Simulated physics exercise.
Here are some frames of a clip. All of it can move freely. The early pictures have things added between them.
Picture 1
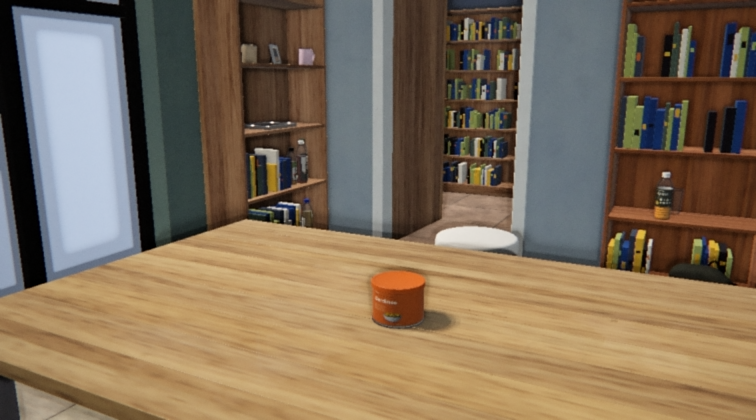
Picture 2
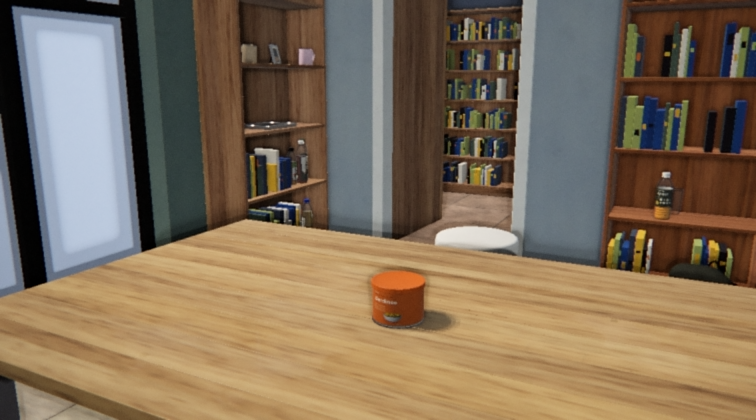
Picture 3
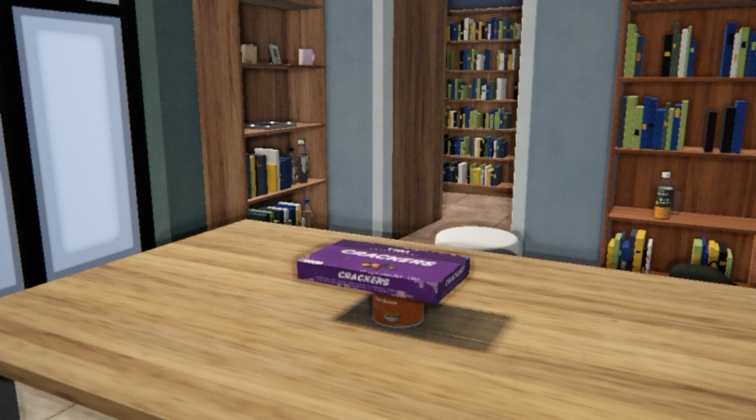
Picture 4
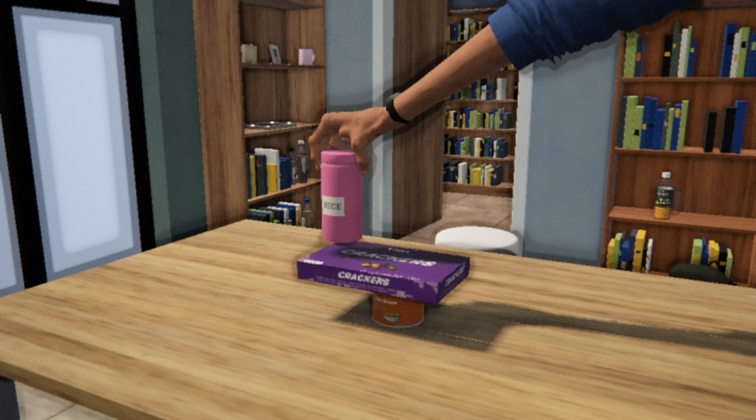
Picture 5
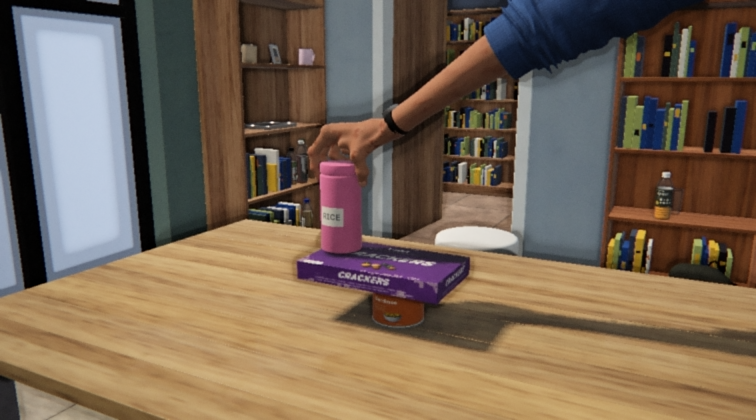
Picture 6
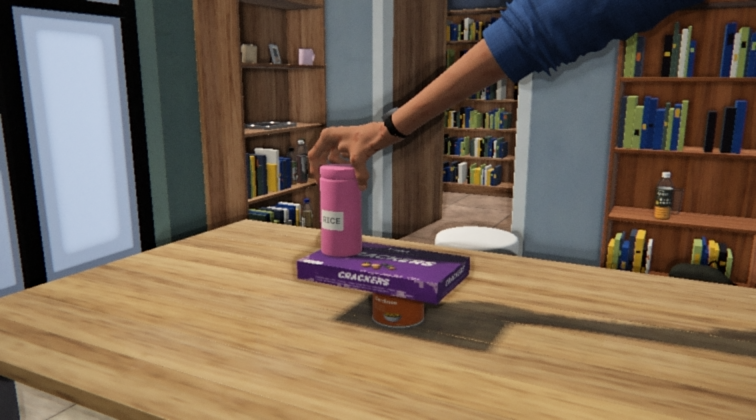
A purple crackers box appears atop an orange tin, and a hand lowers a pink jar onto its left side.
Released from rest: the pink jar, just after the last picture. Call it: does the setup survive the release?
It gives way.
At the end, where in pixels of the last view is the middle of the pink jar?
Close to pixel (244, 289).
Then, 0.30 s after the last picture, pink jar now fallen; purple packet tipped 43° from how it was.
Then, 0.40 s after the last picture, purple packet tipped 45° from how it was.
Then, 0.70 s after the last picture, things are still on the move.
At rest, fallen, pink jar; the other 2 in place. Seen from the same camera at the end, pink jar near (244, 289). The stack loses its balance.
